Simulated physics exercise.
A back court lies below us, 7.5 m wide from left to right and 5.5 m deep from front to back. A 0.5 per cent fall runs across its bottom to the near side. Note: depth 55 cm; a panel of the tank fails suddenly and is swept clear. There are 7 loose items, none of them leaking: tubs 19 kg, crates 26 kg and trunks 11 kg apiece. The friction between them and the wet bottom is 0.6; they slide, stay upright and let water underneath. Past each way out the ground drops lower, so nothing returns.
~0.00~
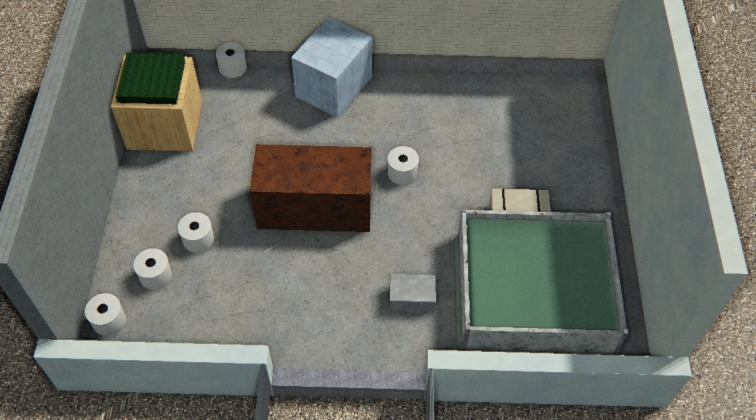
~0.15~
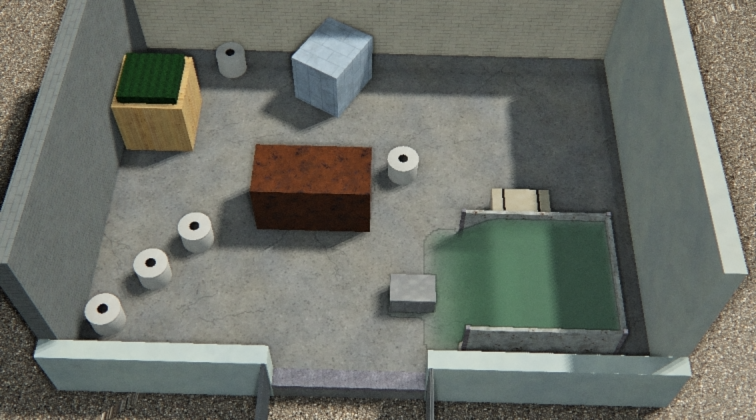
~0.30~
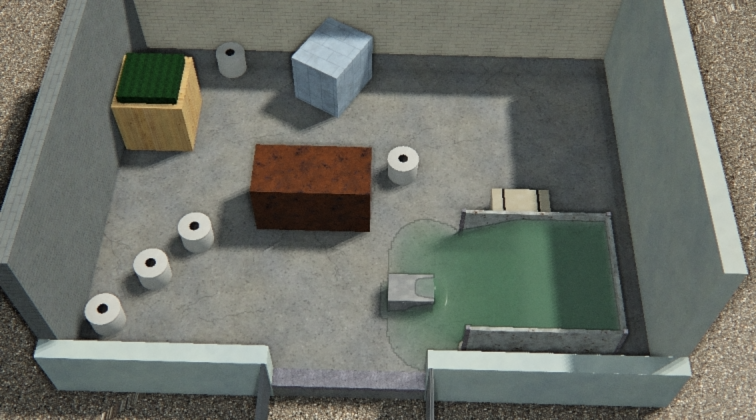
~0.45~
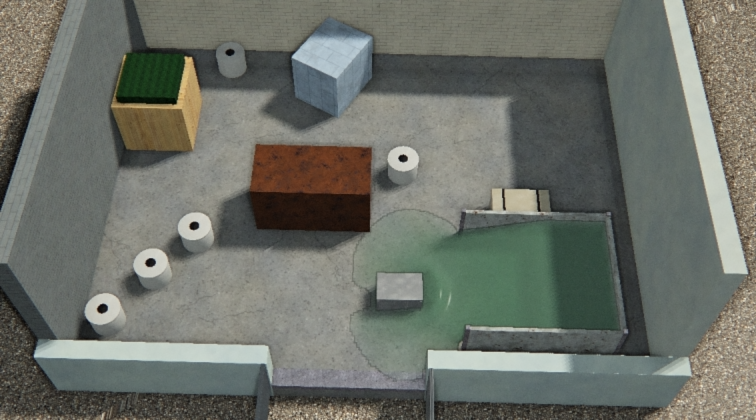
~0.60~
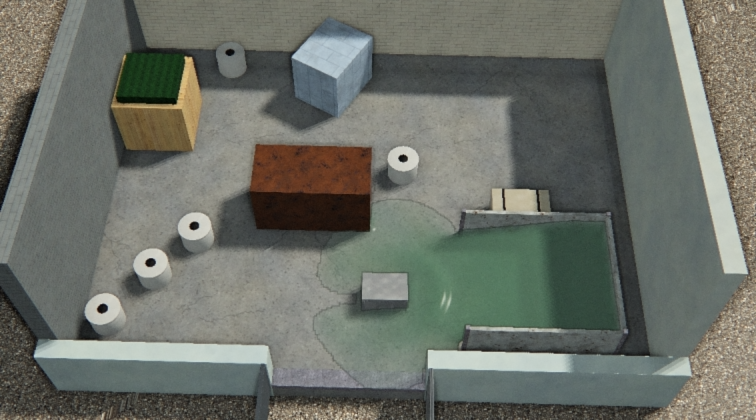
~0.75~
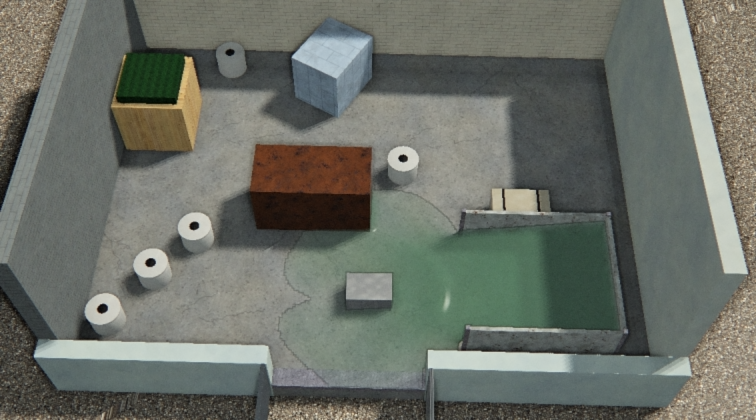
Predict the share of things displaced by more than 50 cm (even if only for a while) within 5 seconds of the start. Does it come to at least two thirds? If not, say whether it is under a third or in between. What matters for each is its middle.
No, between one and two thirds.
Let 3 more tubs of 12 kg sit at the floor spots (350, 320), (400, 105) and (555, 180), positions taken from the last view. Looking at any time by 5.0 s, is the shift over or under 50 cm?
Check, in order - exceeded, not exceeded, not exceeded.
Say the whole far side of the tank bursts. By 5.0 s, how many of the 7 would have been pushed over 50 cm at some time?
The answer then is 1.
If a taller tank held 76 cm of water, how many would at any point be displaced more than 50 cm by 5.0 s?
4.
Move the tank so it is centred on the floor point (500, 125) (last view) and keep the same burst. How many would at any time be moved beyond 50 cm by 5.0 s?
That would give 1.
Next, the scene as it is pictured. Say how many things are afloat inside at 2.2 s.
By my count, 0.
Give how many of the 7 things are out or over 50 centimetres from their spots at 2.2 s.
I count 2 of them.
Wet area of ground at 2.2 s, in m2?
Around 19 m2 of it.
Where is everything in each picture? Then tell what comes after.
A crate at (413, 288) rests on the ground; a tub at (151, 263) rests on the ground; water covers 3.3 m2; 0 of 7 have shifted, in the first frame.
A crate at (413, 288), on the bottom; a tub at (151, 263), on the bottom; 4.1 m2 under water; 0 of 7 have shifted, in the second frame.
A crate at (411, 287) rests on the ground; a tub at (151, 263) rests on the ground; water covers 5.1 m2; 0 of 7 have shifted, in the third frame.
A crate at (400, 286), on the bottom, 17 cm from its start; a tub at (151, 263) rests on the ground; water covers 6.4 m2; 1 of 7 have shifted, in the fourth frame.
A crate at (385, 286) rests on the ground, 37 cm from its start; a tub at (151, 263), on the bottom; 7.7 m2 under water; 1 of 7 have shifted, in the fifth frame.
A crate at (369, 286) rests on the ground, 58 cm from its start; a tub at (151, 263) rests on the ground; 8.9 m2 under water; 1 of 7 have shifted, in the sixth frame.
After 1.1 s 1 of 7 are over 50 cm from their spots; 0 afloat.
After 2.2 s 2 of 7 are over 50 cm from their spots; 0 afloat.
After 3.5 s 2 of 7 are over 50 cm from their spots; 4 afloat.
After 5.0 s 4 of 7 are over 50 cm from their spots, and 4 have been at some point; 3 afloat.
